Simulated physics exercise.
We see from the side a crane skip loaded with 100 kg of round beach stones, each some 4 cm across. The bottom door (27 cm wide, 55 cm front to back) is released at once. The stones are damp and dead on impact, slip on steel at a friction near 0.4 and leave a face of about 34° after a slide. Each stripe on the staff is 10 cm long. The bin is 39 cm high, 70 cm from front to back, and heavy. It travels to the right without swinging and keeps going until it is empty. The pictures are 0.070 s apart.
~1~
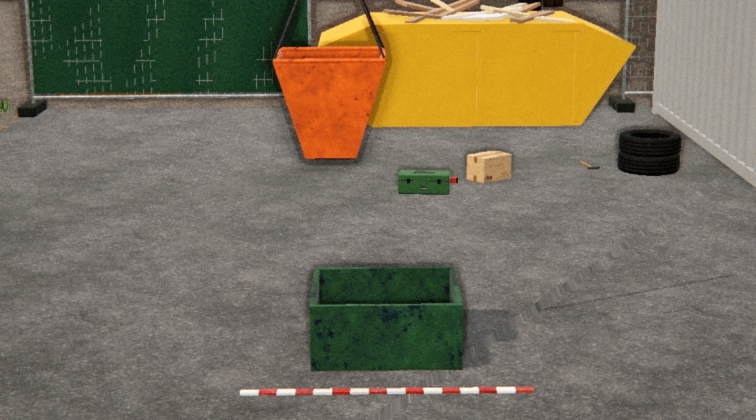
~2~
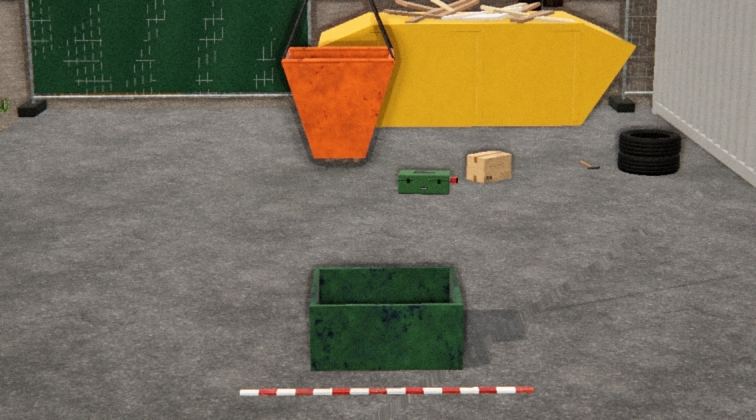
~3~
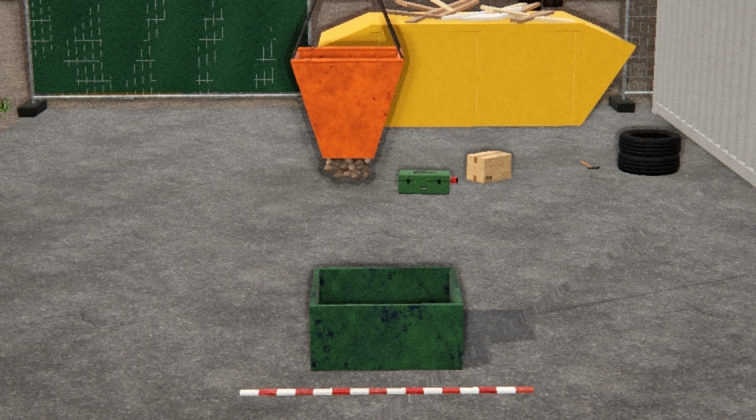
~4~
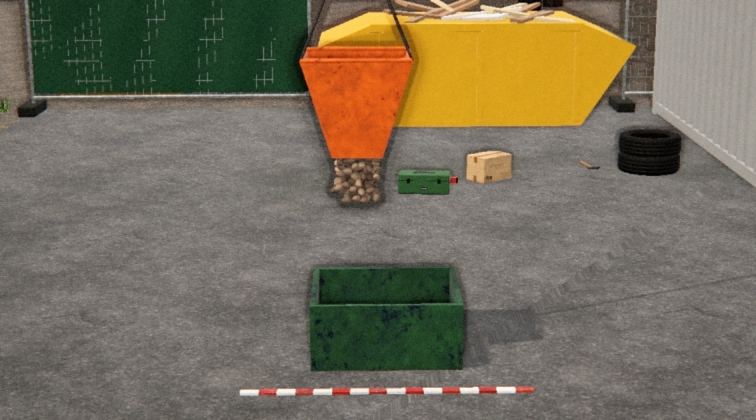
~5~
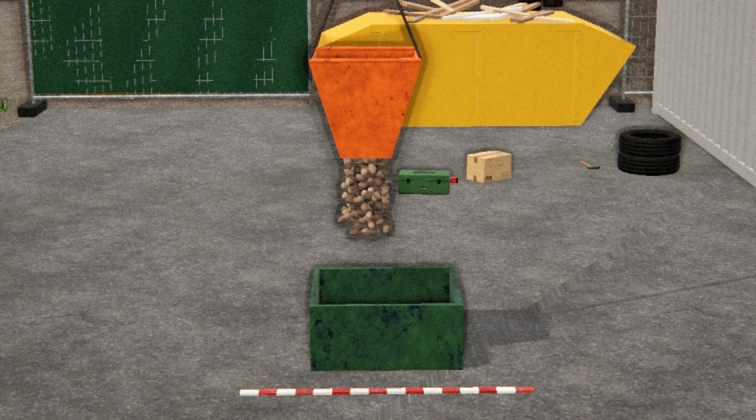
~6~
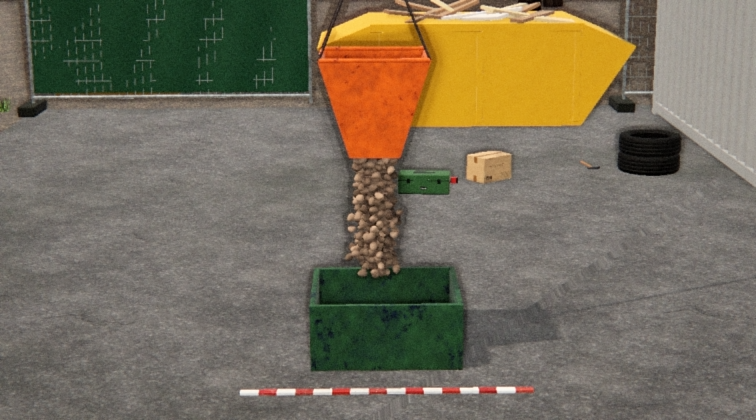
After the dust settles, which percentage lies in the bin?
Some 100 per cent of it.
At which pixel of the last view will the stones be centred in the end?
Their middle is at about (402, 331).
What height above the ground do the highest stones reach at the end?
About 26 cm.
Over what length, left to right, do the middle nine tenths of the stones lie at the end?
About 70 cm.
Then, 0.3 s after the last picture, 0 % in the crane skip, 100 % falling or lying in the bin; the stones farthest right are at (450, 332).
Then, 0.8 s after the last picture, 0 % in the crane skip, 100 % falling or lying in the bin; the stones farthest right are at (450, 329).
Then, 1.4 s after the last picture, 0 % in the crane skip, 100 % falling or lying in the bin; the stones farthest right are at (450, 328).
Then, 2.2 s after the last picture, 0 % in the crane skip, 100 % falling or lying in the bin; the stones farthest right are at (450, 328).
Then, 4.2 s after the last picture, 0 % in the crane skip, 100 % in the bin; the stones farthest right are at (450, 328).
